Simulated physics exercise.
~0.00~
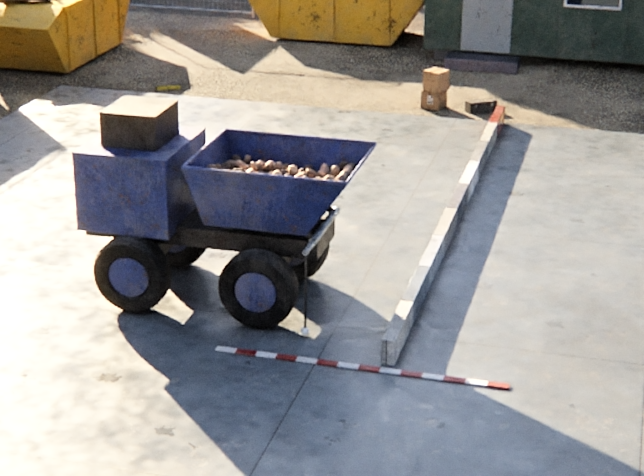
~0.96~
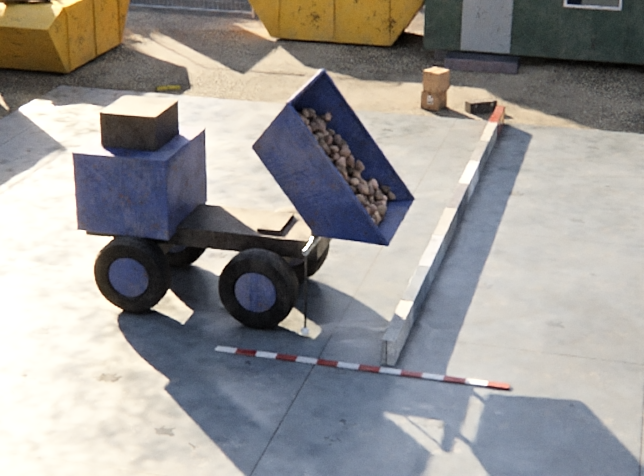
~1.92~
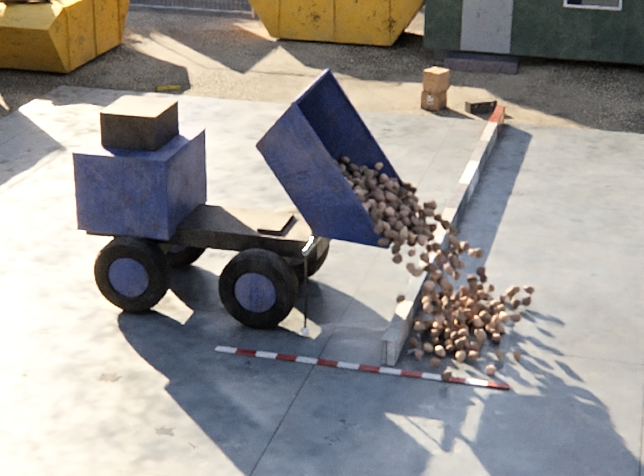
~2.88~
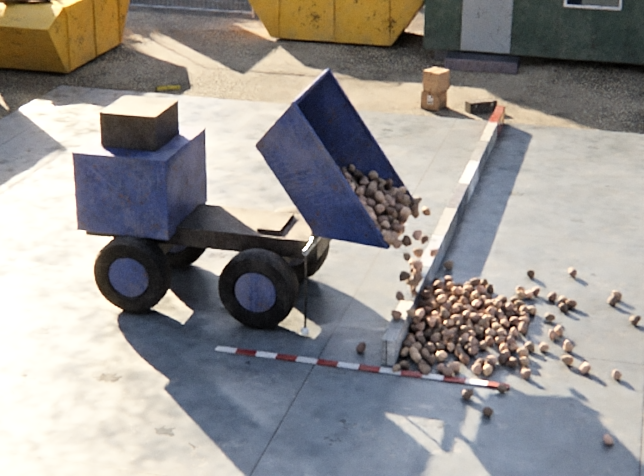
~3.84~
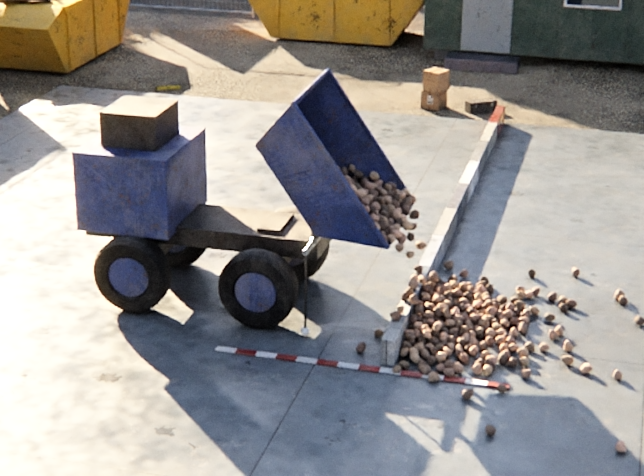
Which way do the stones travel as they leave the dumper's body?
They move to the right, pouring down from the lower edge of the tipped body and landing mostly beyond the kerb.
